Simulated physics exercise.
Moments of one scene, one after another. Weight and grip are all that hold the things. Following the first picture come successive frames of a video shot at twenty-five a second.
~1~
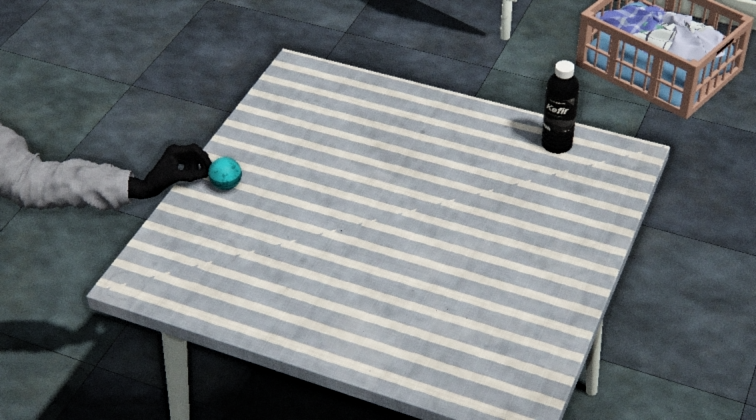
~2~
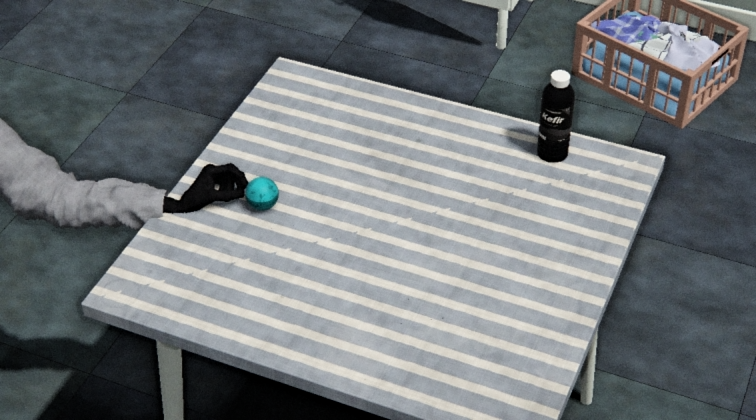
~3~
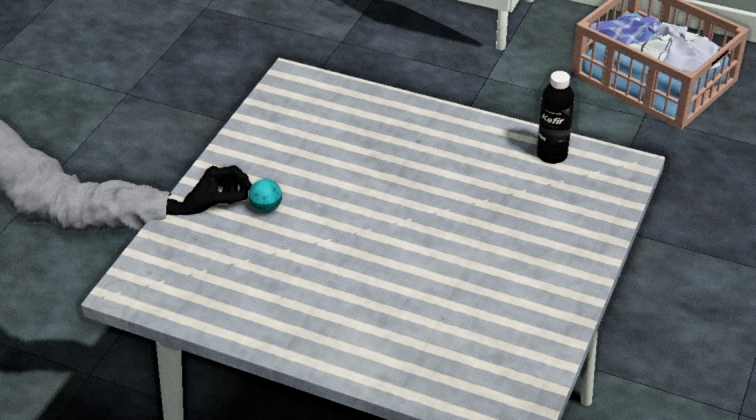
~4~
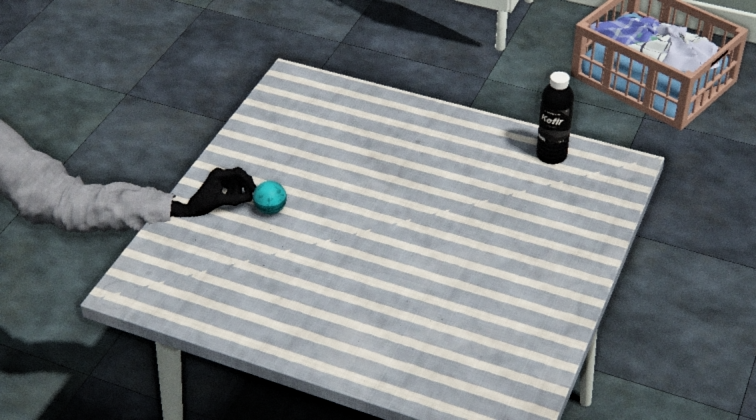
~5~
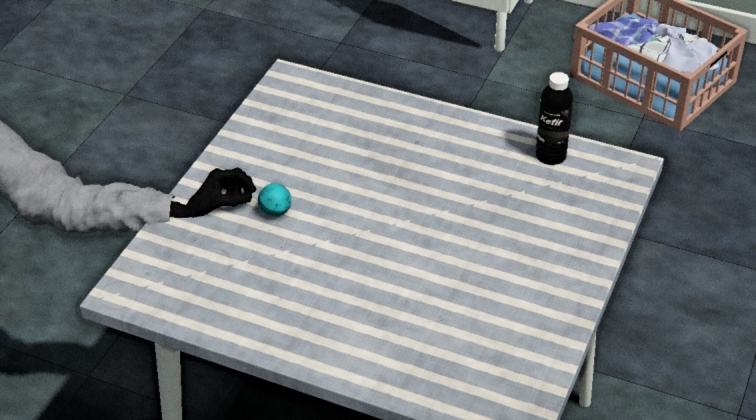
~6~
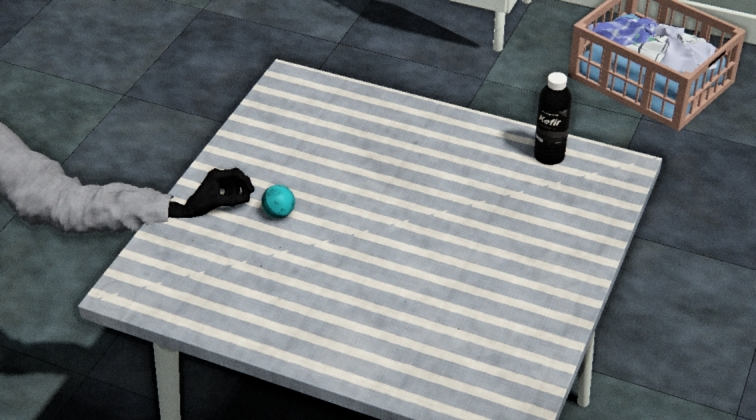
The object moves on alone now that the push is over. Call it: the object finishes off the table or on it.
On it.
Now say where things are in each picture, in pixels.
Under the hand; turquoise ball (225, 174), in the first frame.
Under the hand; turquoise ball (262, 194), in the second frame.
Under the hand; turquoise ball (265, 196), in the third frame.
Turquoise ball (270, 198), in the fourth frame.
Turquoise ball (275, 200), in the fifth frame.
Turquoise ball (278, 202) shifted a little, in the sixth frame.
Then, 0.10 s on from there, turquoise ball shifted about its own width near (289, 205).
Then, 0.20 s on from there, turquoise ball shifted about its own width near (299, 208).
Then, 0.30 s on from there, turquoise ball shifted about its own width near (305, 209).
Then, 0.40 s on from there, turquoise ball shifted about its own width near (309, 211).
In the end, moved from the start, turquoise ball. At the end, from the last picture's camera, turquoise ball near (311, 211).
